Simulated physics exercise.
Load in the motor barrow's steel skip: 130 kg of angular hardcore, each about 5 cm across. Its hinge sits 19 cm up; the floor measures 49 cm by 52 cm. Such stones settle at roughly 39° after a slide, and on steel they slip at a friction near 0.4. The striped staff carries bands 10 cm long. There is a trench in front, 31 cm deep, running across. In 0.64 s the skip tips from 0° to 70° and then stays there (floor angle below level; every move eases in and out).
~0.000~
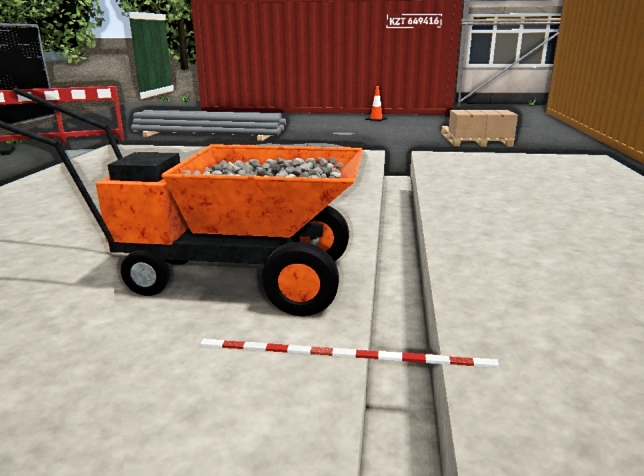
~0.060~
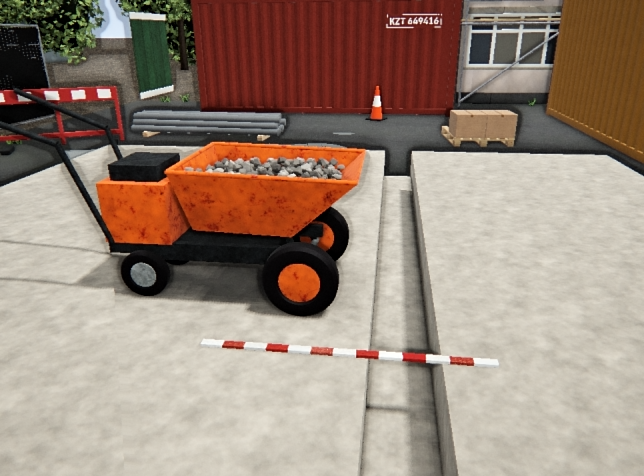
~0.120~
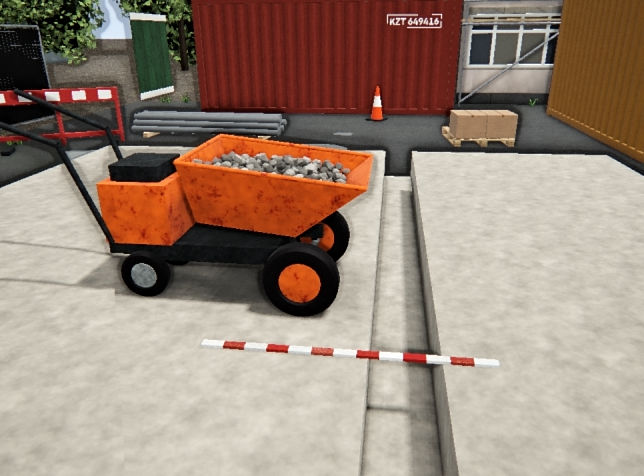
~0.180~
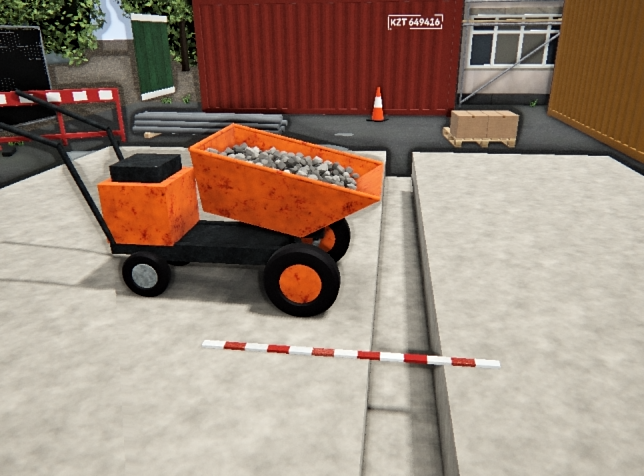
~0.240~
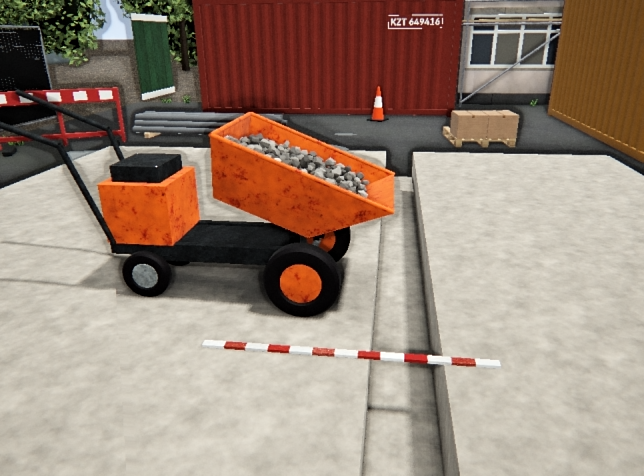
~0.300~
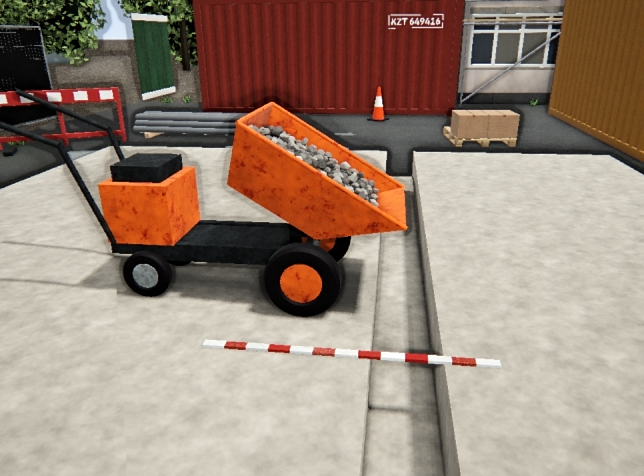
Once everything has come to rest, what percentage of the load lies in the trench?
27 %.
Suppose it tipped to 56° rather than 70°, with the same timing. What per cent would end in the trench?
In that case some 15 per cent.
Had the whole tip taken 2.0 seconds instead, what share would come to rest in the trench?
Estimate: About 30 %.
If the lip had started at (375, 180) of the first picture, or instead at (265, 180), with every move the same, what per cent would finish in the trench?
Close to 5 percent in the first case, 70 percent in the second.
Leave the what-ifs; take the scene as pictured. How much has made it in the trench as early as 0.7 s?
Some 5 per cent.
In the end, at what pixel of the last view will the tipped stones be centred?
I'd point somewhere around (464, 292).
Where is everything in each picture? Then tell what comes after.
In the first frame, the skip is at 0°, its lip at (353, 181); the top of the load is at (278, 166).
In the second frame, the skip is at 2°, its lip at (357, 183); the top of the load is at (252, 164); the stones move at 0.4 m/s on average.
In the third frame, lip at (366, 189), floor tilted 6°, highest stones at (242, 159); the stones move at 0.8 m/s on average.
In the fourth frame, the skip is at 13°, its lip at (380, 199); the top of the load is at (244, 152); the stones move at 1.1 m/s on average.
In the fifth frame, lip at (393, 212), floor tilted 22°, highest stones at (257, 142); the stones move at 1.3 m/s on average.
In the sixth frame, the skip is at 32°, its lip at (406, 229); the top of the load is at (273, 133); the stones move at 1.4 m/s on average.
After 0.5 s the floor is at 59°; 100 % in the skip; the foremost stones are at (407, 249).
After 0.7 s the floor is at 70°; 78 % in the skip, 4 % in the trench, 18 % past the trench; the foremost stones are at (480, 305).
After 1.1 s the floor is at 70°; 24 % in the skip, 12 % in the trench, 64 % past the trench; the foremost stones are at (609, 297).
After 3.0 s the floor is at 70°; 7 % in the skip, 27 % in the trench, 65 % past the trench; the foremost stones are past the picture's edge.
